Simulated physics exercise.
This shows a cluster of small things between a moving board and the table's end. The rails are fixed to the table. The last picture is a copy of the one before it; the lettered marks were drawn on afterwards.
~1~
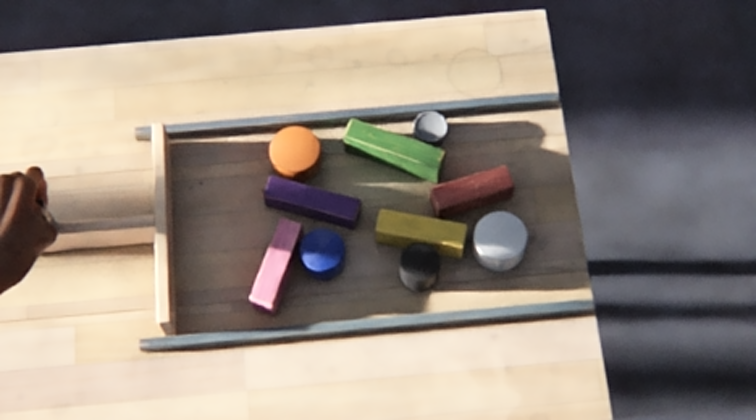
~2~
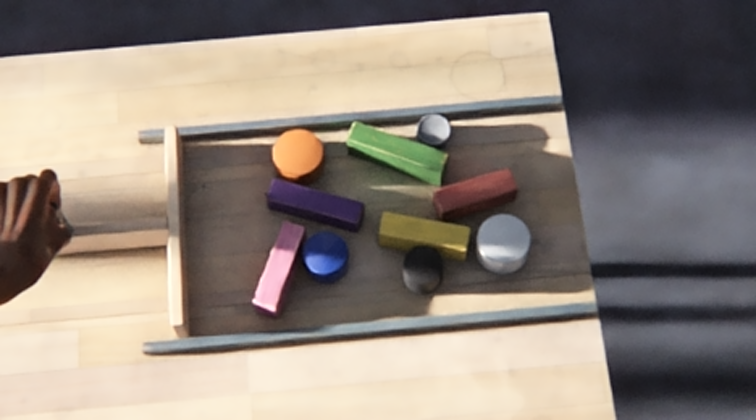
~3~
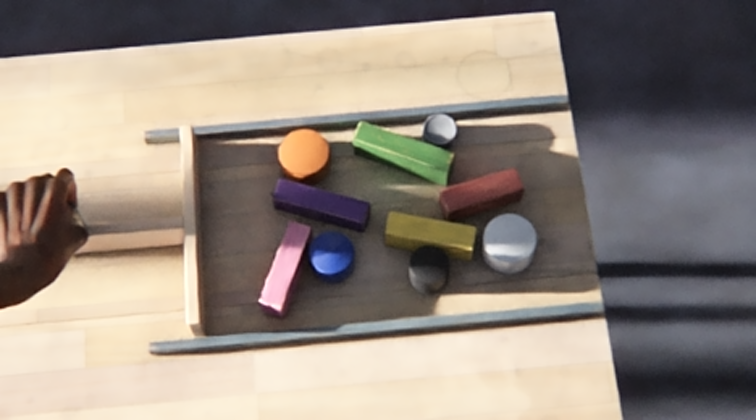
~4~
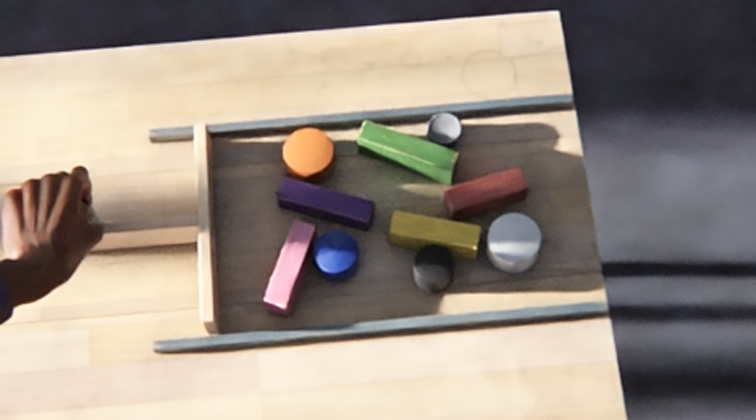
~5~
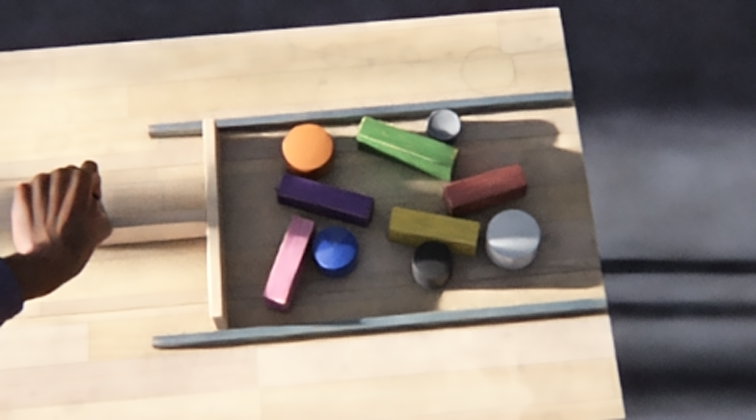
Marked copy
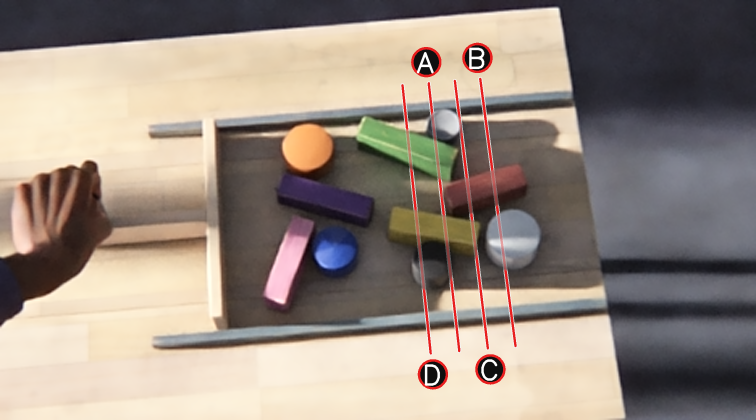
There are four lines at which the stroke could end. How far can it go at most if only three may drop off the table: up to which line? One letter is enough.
Up to line B.
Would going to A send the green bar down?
No.
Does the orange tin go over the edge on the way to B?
By then, no.
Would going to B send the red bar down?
By then, yes.
On the copy, A at (443, 211); B at (497, 207); C at (471, 209); D at (416, 213).
On B. First, board (316, 205); white tin (525, 244); yellow bar (452, 236).
Then, board (417, 197); white tin (562, 242); red bar (532, 185).
Finally, board (494, 190); white tin over the edge; red bar over the edge; two fallen.
By contrast, A is within the limit but short; C is within the limit but short; D is within the limit but short.
